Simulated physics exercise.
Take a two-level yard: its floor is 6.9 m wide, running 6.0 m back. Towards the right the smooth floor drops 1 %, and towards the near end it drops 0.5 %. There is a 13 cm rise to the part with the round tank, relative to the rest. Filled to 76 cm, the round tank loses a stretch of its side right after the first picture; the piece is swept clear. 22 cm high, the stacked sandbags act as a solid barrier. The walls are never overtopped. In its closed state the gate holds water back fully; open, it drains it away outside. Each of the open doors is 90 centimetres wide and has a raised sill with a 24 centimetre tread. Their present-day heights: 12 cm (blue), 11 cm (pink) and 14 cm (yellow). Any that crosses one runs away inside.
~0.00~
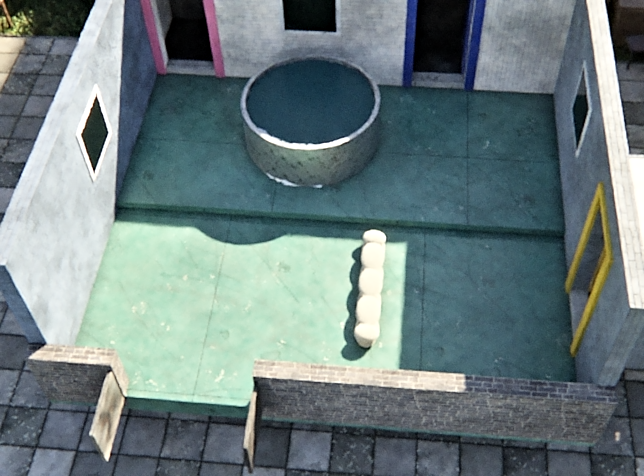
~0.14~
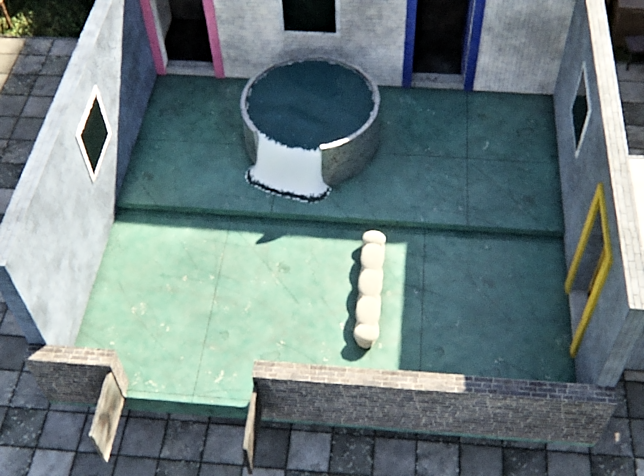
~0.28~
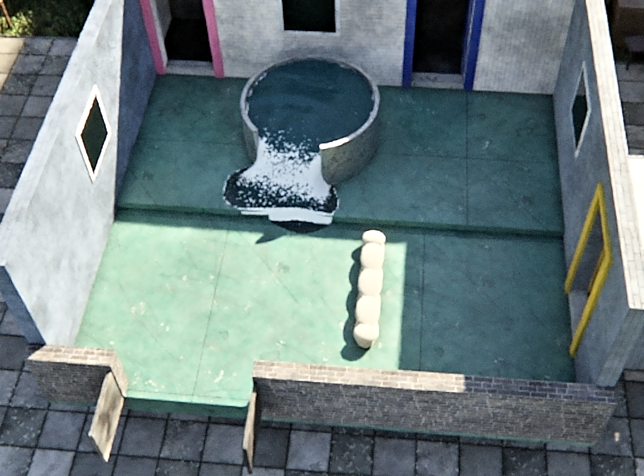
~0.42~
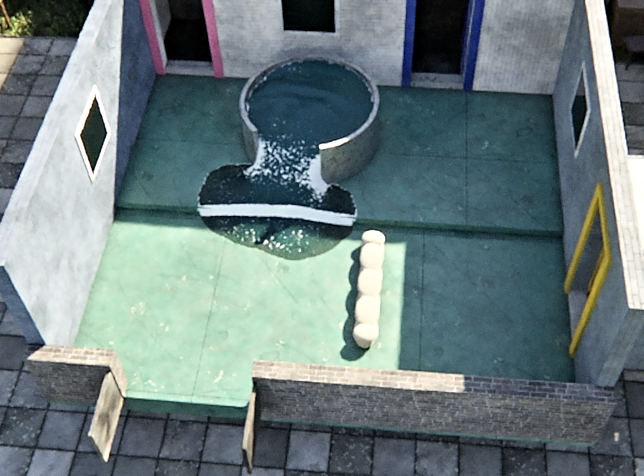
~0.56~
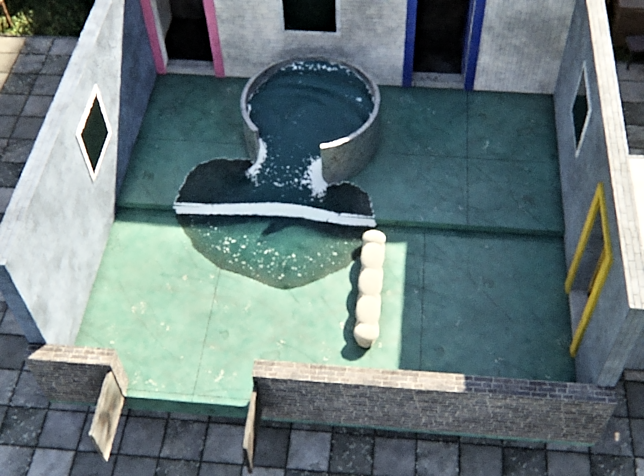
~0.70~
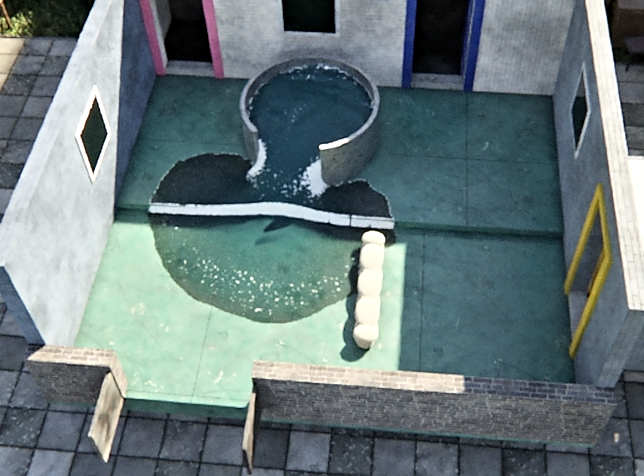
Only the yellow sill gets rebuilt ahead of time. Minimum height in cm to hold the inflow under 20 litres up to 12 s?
Roughly 6 cm.
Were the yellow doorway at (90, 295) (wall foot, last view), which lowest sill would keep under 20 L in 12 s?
About 11.0 cm.
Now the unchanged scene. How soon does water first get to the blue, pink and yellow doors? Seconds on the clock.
Arrival: Blue not within the 12 s, pink not within the 12 s, yellow 3.2 s.
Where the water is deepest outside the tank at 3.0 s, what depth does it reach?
24 cm.
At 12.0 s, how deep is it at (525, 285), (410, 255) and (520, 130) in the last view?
Roughly 7, 6 and 0 cm, in turn.
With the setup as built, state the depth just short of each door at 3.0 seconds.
Blue door 0 cm, pink door 0 cm, yellow door 0 cm.
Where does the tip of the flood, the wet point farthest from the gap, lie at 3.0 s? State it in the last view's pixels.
At about (576, 418).
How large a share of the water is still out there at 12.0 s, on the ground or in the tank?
Something like 50 per cent of it remains.
After 1.4 s water covers 35 % of the floor, deepest (30 cm) near (270, 182); it has not reached the yellow door.
After 3.0 s water covers 45 % of the floor, deepest (24 cm) near (65, 375); it has not reached the yellow door.
After 12.0 s water covers 55 % of the floor, deepest (12 cm) near (562, 417); 7 cm at the yellow door, 0 litres in over its 14 cm sill.
At the yellow door as built, the water arrived by 3.3 s and peaked near 9 cm at 4.0 s.
With a sill of 4.5 cm, 44 litres would have come in within the 12 s; with 6.5 cm, 11 litres. So under 20 litres takes about 6 cm.
